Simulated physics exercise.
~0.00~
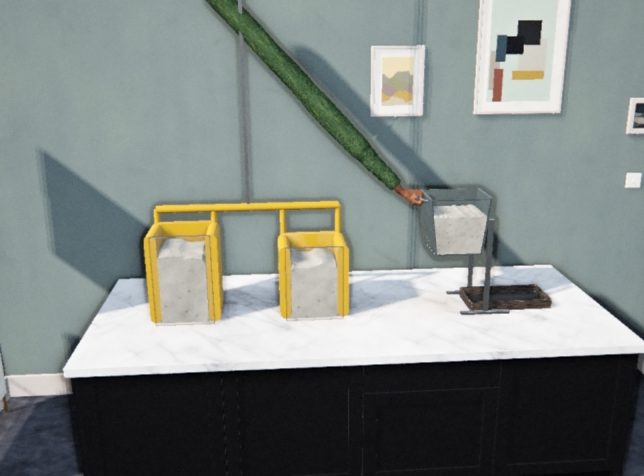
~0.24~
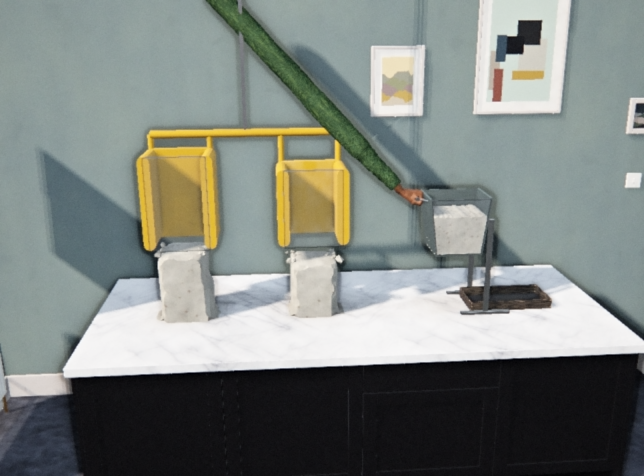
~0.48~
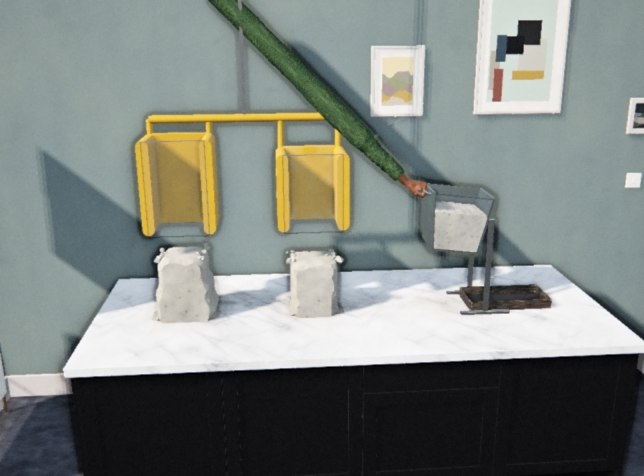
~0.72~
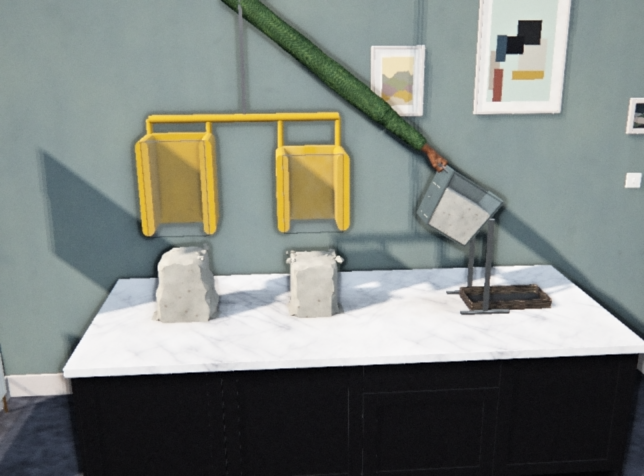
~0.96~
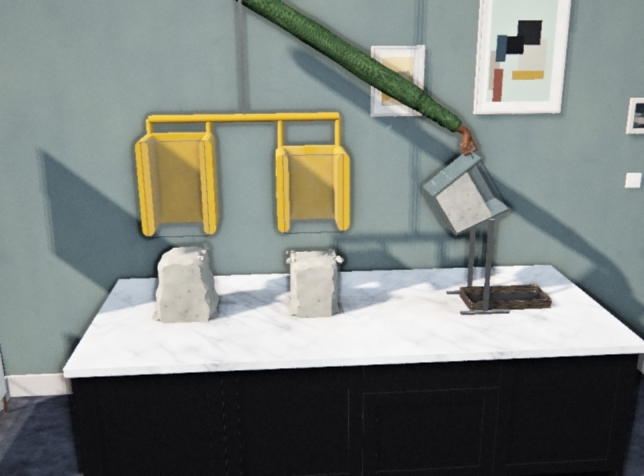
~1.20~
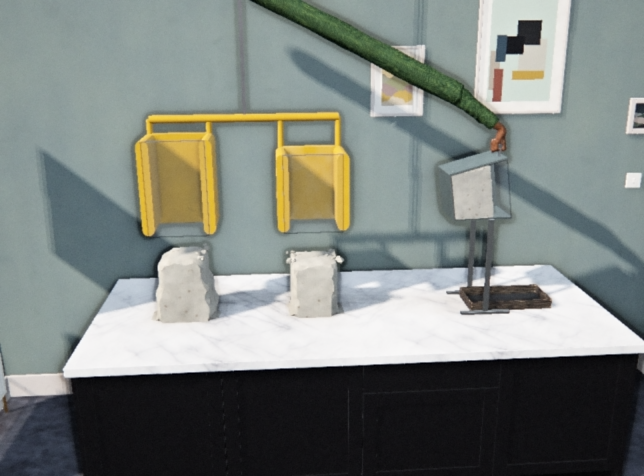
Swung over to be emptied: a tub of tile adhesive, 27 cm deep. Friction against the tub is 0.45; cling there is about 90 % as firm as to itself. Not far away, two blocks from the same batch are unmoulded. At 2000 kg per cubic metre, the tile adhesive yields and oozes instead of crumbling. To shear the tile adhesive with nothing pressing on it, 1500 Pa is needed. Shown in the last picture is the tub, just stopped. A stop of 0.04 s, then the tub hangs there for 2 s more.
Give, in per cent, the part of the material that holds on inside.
The part that holds on is close to 100 per cent.
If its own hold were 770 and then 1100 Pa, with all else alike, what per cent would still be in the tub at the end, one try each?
Result: 100 % for the first case, 100 % for the second.
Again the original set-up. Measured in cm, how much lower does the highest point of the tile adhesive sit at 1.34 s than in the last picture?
About 0 cm.
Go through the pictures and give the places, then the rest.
In the first picture, handle-side rim at (432, 200), tilt 0 degrees; highest point of the tile adhesive at (469, 216); test blocks 36 cm, 29 cm high (left to right).
In the second picture, handle-side rim at (432, 200), tilt 0 degrees; highest point of the tile adhesive at (469, 216); test blocks 34 cm, 29 cm high (left to right).
In the third picture, handle-side rim at (436, 193), tilt 7 degrees; highest point of the tile adhesive at (439, 211); test blocks 32 cm, 28 cm high (left to right).
In the fourth picture, handle-side rim at (455, 172), tilt 32 degrees; highest point of the tile adhesive at (449, 190); test blocks 31 cm, 28 cm high (left to right).
In the fifth picture, handle-side rim at (482, 160), tilt 58 degrees; highest point of the tile adhesive at (466, 174); test blocks 31 cm, 28 cm high (left to right).
In the sixth picture, handle-side rim at (508, 160), tilt 82 degrees; highest point of the tile adhesive at (488, 167); test blocks 31 cm, 28 cm high (left to right).
By 1.34 s, the tub is at 82 degrees and holds 100 %.
By 1.51 s, the tub is at 82 degrees and holds 100 %.
By 1.68 s, the tub is at 82 degrees and holds 100 %.
By 1.85 s, the tub is at 82 degrees and holds 100 %.
By 3.20 s, at the end, the tub is at 82 degrees and holds 100 %.
